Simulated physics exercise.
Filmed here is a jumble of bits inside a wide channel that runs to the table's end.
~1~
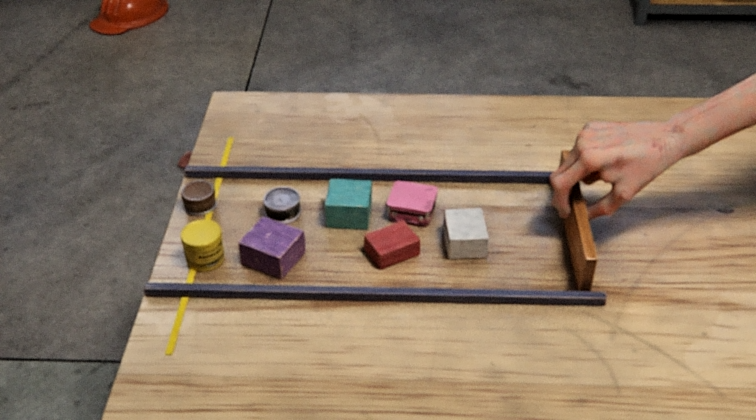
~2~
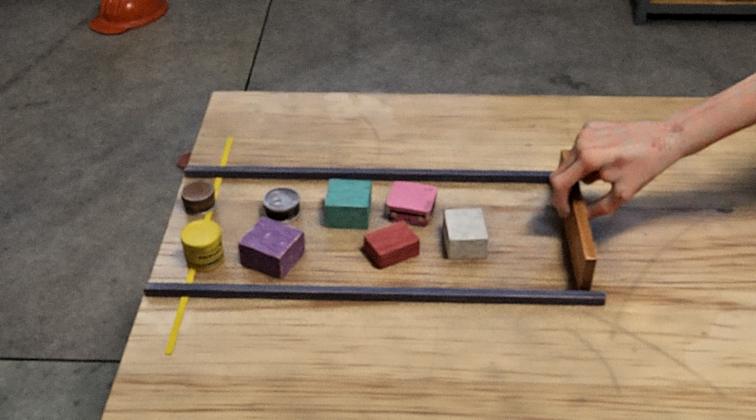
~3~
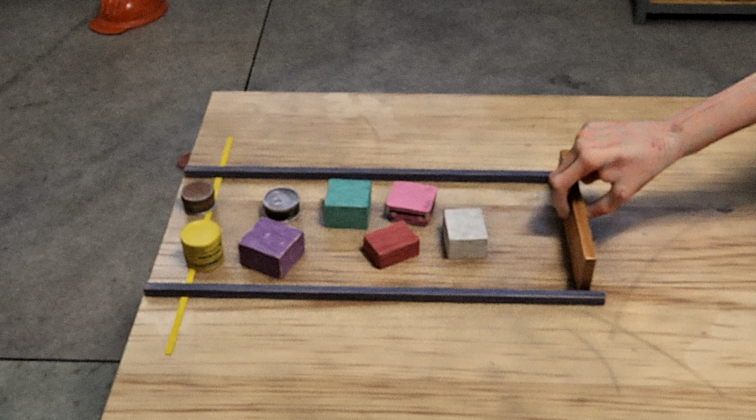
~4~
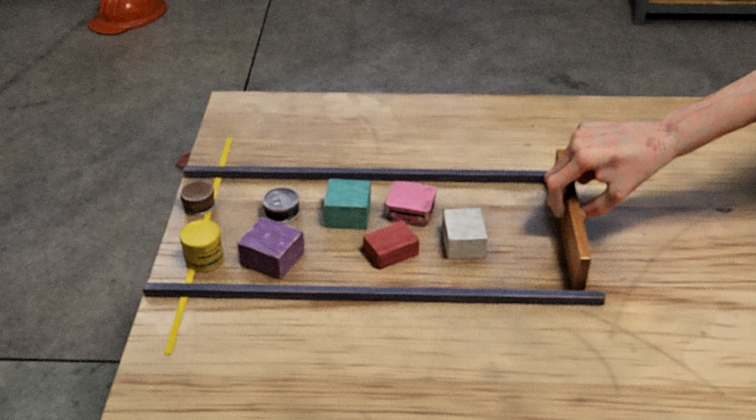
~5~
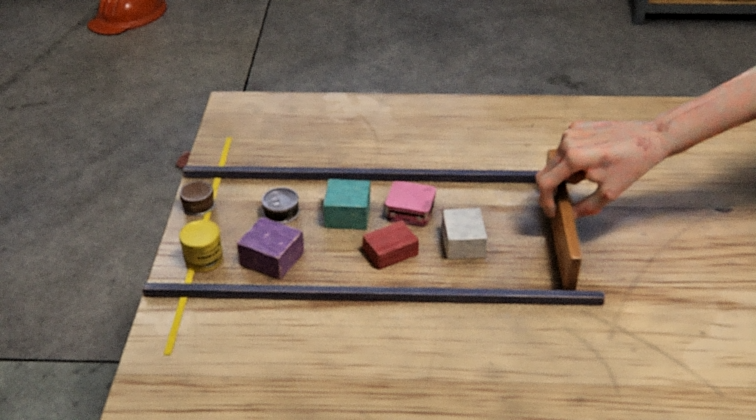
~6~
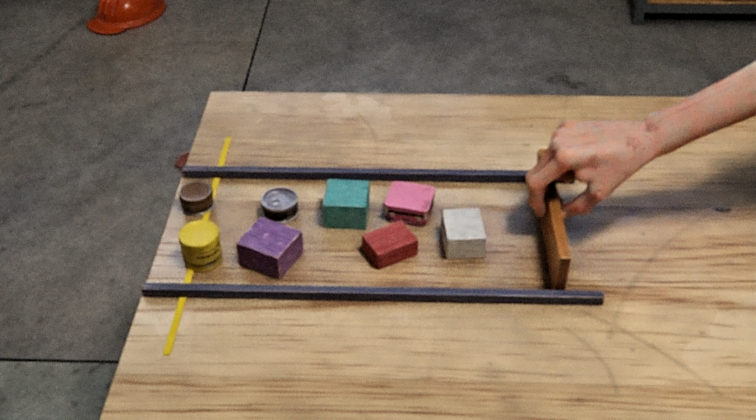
On a wooden tabletop, assorted small blocks and round containers sit between two dark rails near a yellow line, barely moving, while a hand at the right slides an upright wooden board a short way left toward them.
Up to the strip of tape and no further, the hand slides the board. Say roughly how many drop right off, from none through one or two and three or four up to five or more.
Those that leave the table: Five at the least.
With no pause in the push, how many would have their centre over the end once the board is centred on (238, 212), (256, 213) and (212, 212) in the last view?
The counts: 3, 3 and 5.
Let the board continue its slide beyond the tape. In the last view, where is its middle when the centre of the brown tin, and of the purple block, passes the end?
Roughly (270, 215); for the second one, roughly (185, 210).
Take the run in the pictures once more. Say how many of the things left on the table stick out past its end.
The number overhanging is 2.
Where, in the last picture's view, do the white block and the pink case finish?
Near (181, 227) and (190, 186).
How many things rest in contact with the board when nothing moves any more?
So the total is 2.
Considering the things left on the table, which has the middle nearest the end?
The one you want is the purple block.
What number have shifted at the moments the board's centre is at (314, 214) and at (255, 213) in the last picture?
Tally: First 8; then 8.
Soon after, none off yet; brown tin at rest near (197, 198); yellow tub at rest near (201, 246); purple block at rest near (270, 248).
After that, none off yet; brown tin moving near (188, 197); yellow tub displaced about its own width near (151, 256); purple block displaced about its own width near (199, 254).
In the end, the number that fall off is five or more; gone, red block, turquoise block, black pot, yellow tub and brown tin.
